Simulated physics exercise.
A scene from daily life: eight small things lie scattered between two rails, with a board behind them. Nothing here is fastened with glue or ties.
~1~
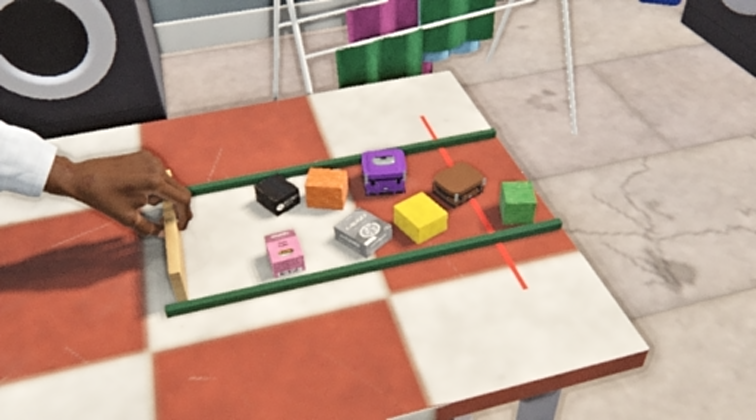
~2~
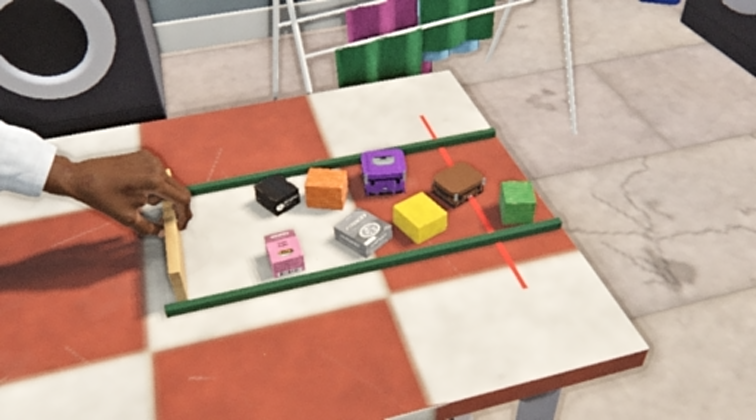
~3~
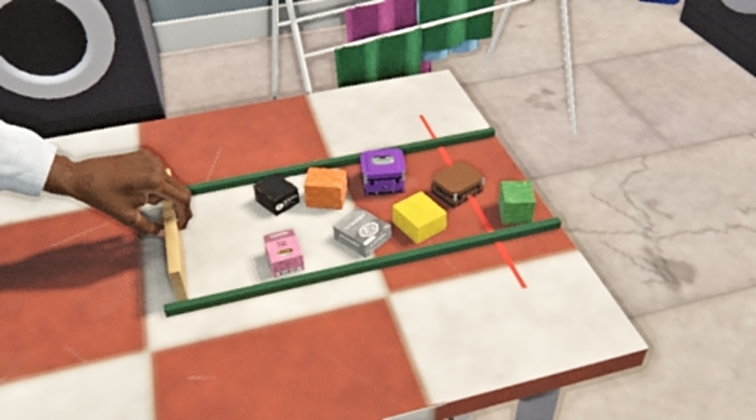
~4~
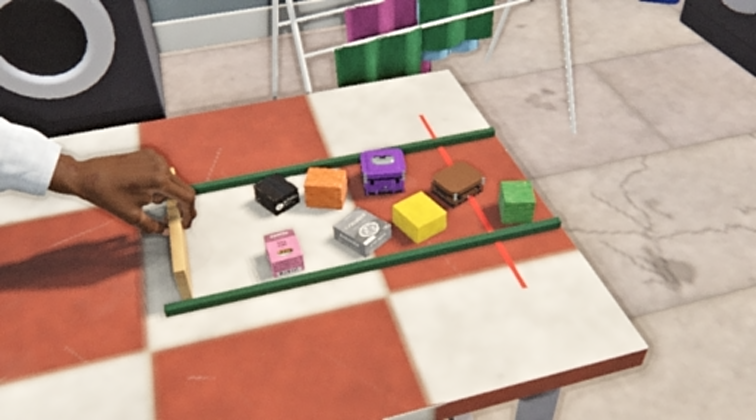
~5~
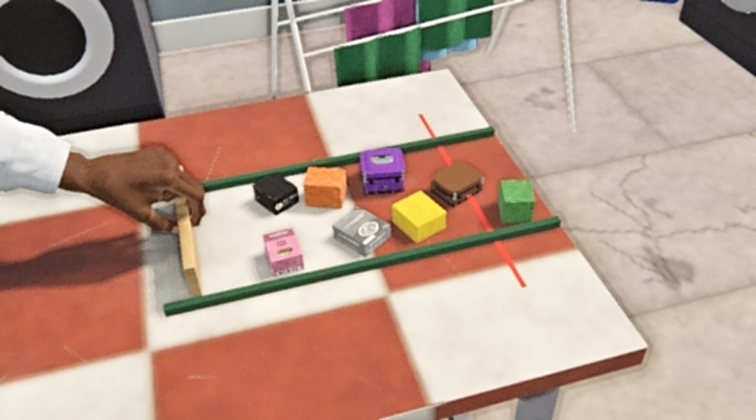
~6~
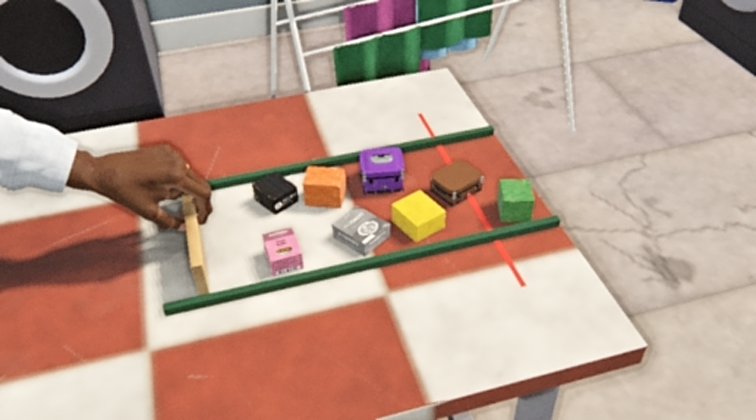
A hand in a white sleeve holds a small wooden board upright at the left of a red-and-white checked table, seen from above at an angle in a tiled room. Between two green rails lie black, orange, purple and brown items behind pink, grey and yellow ones, with green rightmost, near a red line. The hand slides the board slightly right, touching nothing, while the items and view stay practically still.
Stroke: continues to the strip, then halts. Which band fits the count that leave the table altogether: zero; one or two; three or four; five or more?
Those that leave the table: Three or four.
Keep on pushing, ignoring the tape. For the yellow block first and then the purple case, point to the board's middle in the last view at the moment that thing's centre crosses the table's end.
Estimated middle: (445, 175), and (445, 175) for the other.
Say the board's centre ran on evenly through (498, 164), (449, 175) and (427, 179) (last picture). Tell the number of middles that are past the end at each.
The counts are 6, 3 and 1, in that order.
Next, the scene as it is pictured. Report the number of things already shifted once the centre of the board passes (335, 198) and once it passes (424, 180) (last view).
Tally at point one: 6; at point two: 8.
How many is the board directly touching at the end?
2 in contact.
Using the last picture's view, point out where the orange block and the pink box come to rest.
For the orange block it's (501, 155), and for the pink box it's (496, 206).
A little later, none off yet; green block at rest near (515, 201); brown case at rest near (456, 183); yellow block at rest near (418, 216).
Next, none off yet; green block at rest near (515, 201); brown case moving near (461, 181); yellow block shifted about its own width near (447, 212).
Later still, none off yet; green block shifted about its own width near (548, 195); brown case shifted about its own width near (497, 176); yellow block shifted well along near (517, 204).
When it is over, the number that fall off is three or four; down, purple case, yellow block, brown case and green block.
